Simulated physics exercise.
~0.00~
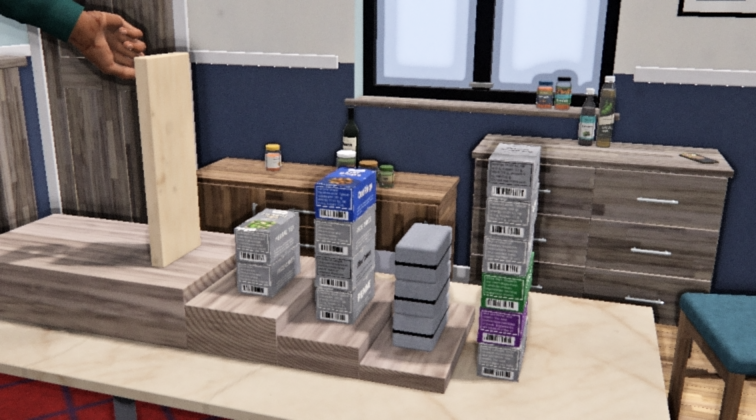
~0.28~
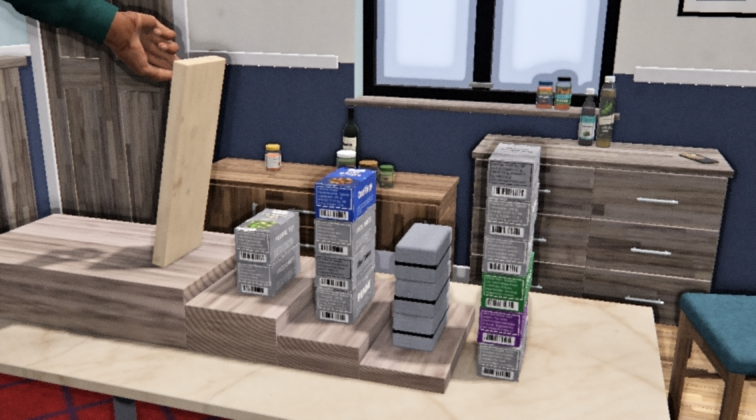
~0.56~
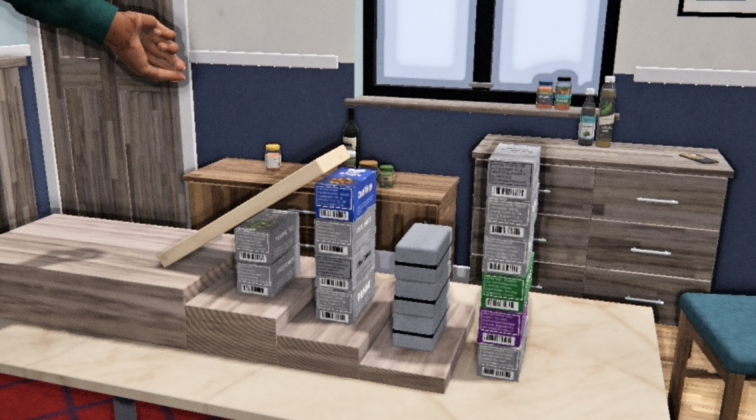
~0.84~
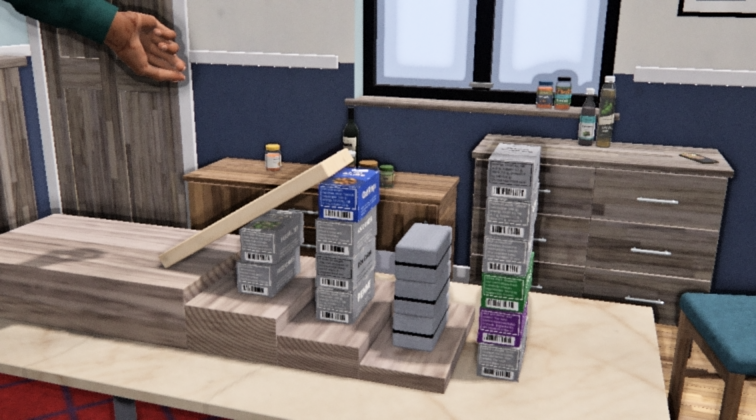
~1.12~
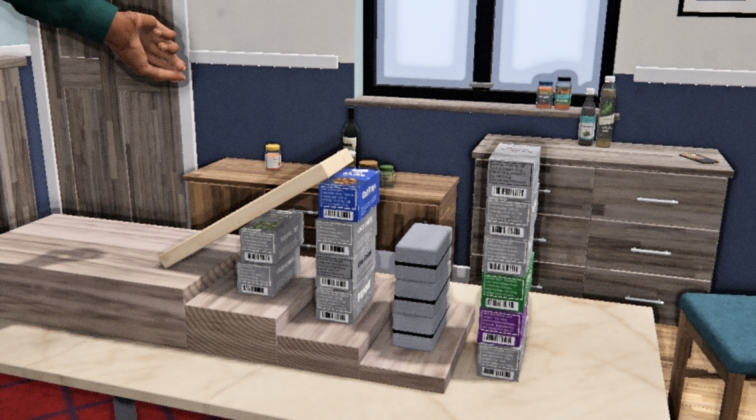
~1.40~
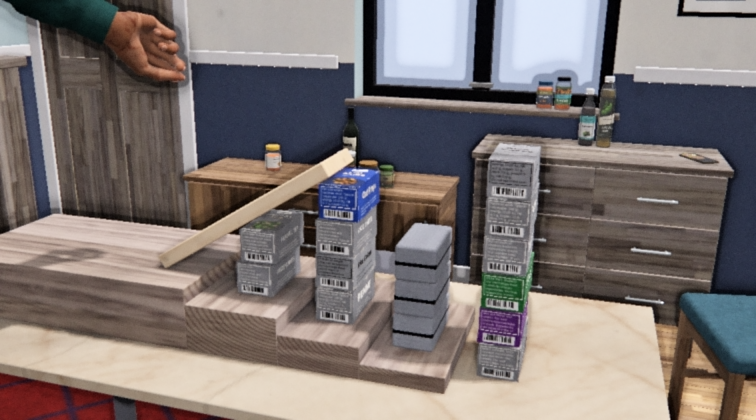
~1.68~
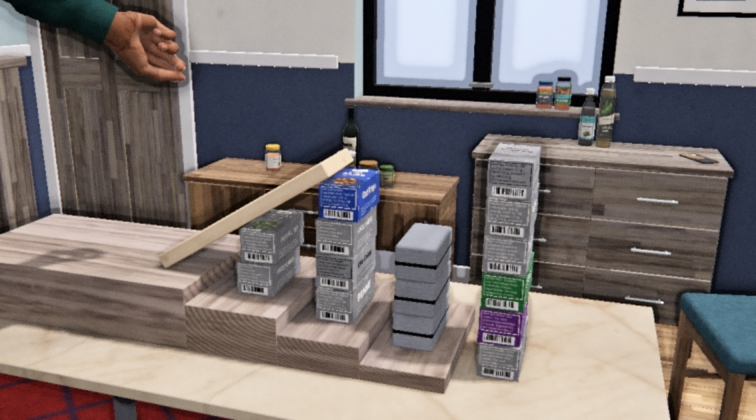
The video shows a hand beside an upright wooden board at the head of stacked packets on descending steps; the board tips right and comes to rest leaning on the blue-topped stack, while all the stacks, including the one with green and purple packets, remain standing.
